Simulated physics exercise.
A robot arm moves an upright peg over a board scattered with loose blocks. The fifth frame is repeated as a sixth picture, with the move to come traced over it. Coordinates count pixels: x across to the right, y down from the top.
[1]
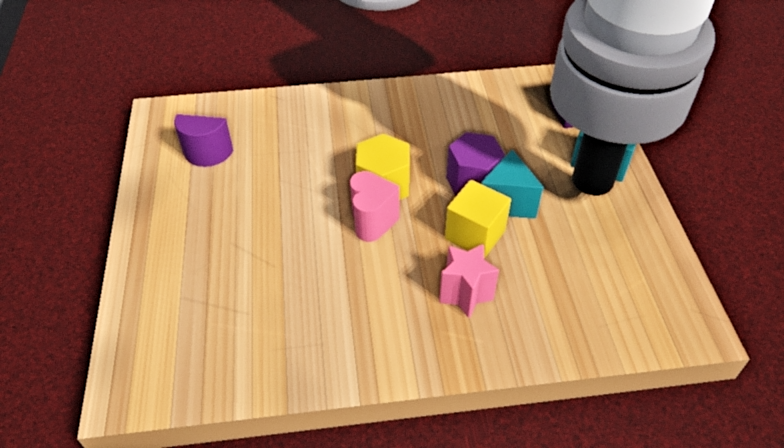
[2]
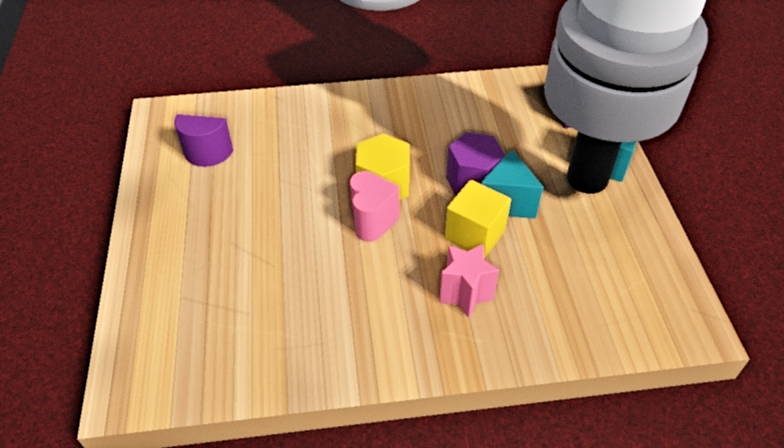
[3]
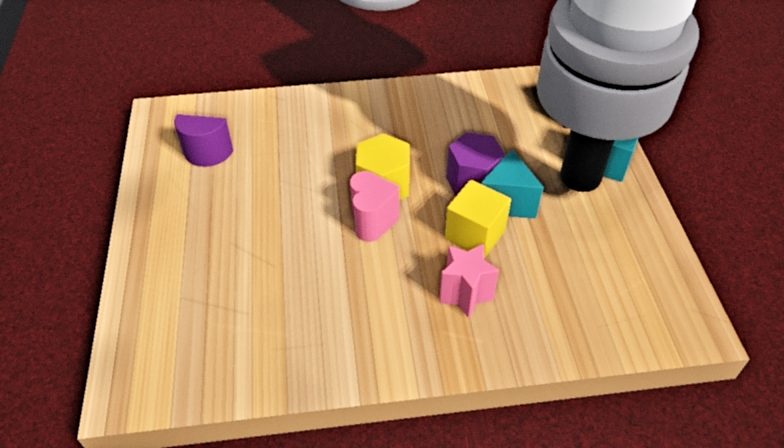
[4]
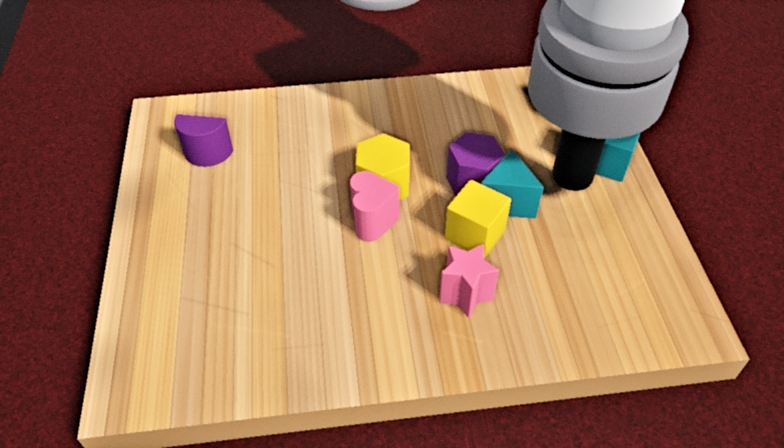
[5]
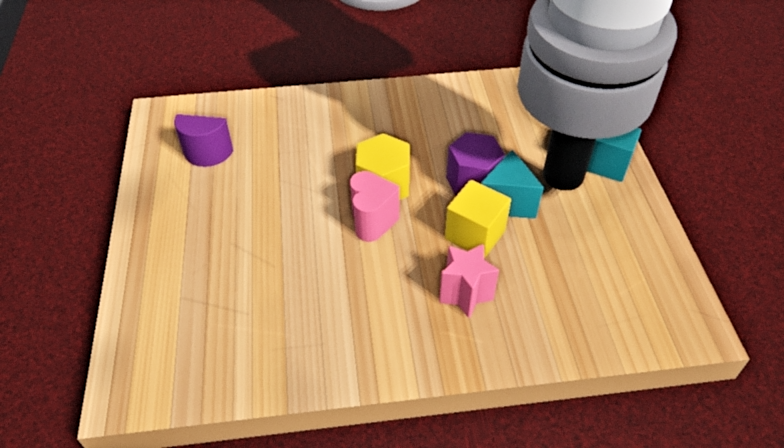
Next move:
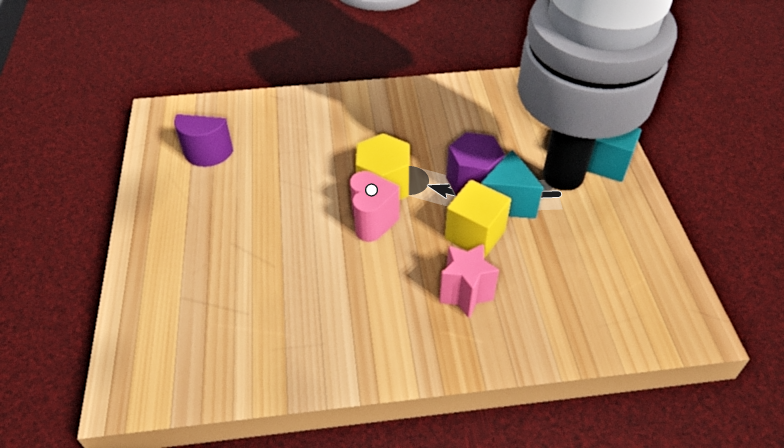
To begin with, a robot arm holds a dark upright peg near the right side of a wooden board scattered with yellow, pink, purple and turquoise blocks, partly hiding a turquoise one. The peg then shifts slightly left, revealing more of that block, while all the blocks stay still.
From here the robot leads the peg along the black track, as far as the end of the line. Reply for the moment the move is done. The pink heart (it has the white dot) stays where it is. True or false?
True
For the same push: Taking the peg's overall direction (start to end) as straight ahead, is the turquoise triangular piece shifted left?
Yes
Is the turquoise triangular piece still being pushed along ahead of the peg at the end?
No
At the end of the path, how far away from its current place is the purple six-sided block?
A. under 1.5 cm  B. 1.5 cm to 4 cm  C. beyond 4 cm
Correct choice: C.
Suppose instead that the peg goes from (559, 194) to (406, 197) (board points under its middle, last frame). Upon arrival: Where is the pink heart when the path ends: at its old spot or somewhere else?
The pink heart is moved.
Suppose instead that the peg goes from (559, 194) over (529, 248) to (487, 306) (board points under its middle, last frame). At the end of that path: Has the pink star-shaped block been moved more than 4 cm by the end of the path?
No, I don't think so.
Drawn move, from (559, 194) through (482, 196) to (409, 180); the dot is on the pink heart.
On the path given first. One third of the way, peg at (510, 180); purple six-sided block at (454, 145), turned 15° clockwise; turquoise triangular piece at (476, 174), turned 15° clockwise.
Two thirds of the way, peg at (457, 176); yellow six-sided block at (368, 150), turned 25° anticlockwise; purple six-sided block at (421, 140), turned 75° clockwise; turquoise triangular piece at (431, 181).
At the end, peg at (409, 164); pink heart still; yellow six-sided block at (353, 147), turned 45° anticlockwise; purple six-sided block at (389, 121), turned 85° clockwise; turquoise triangular piece at (415, 180), turned 45° anticlockwise.
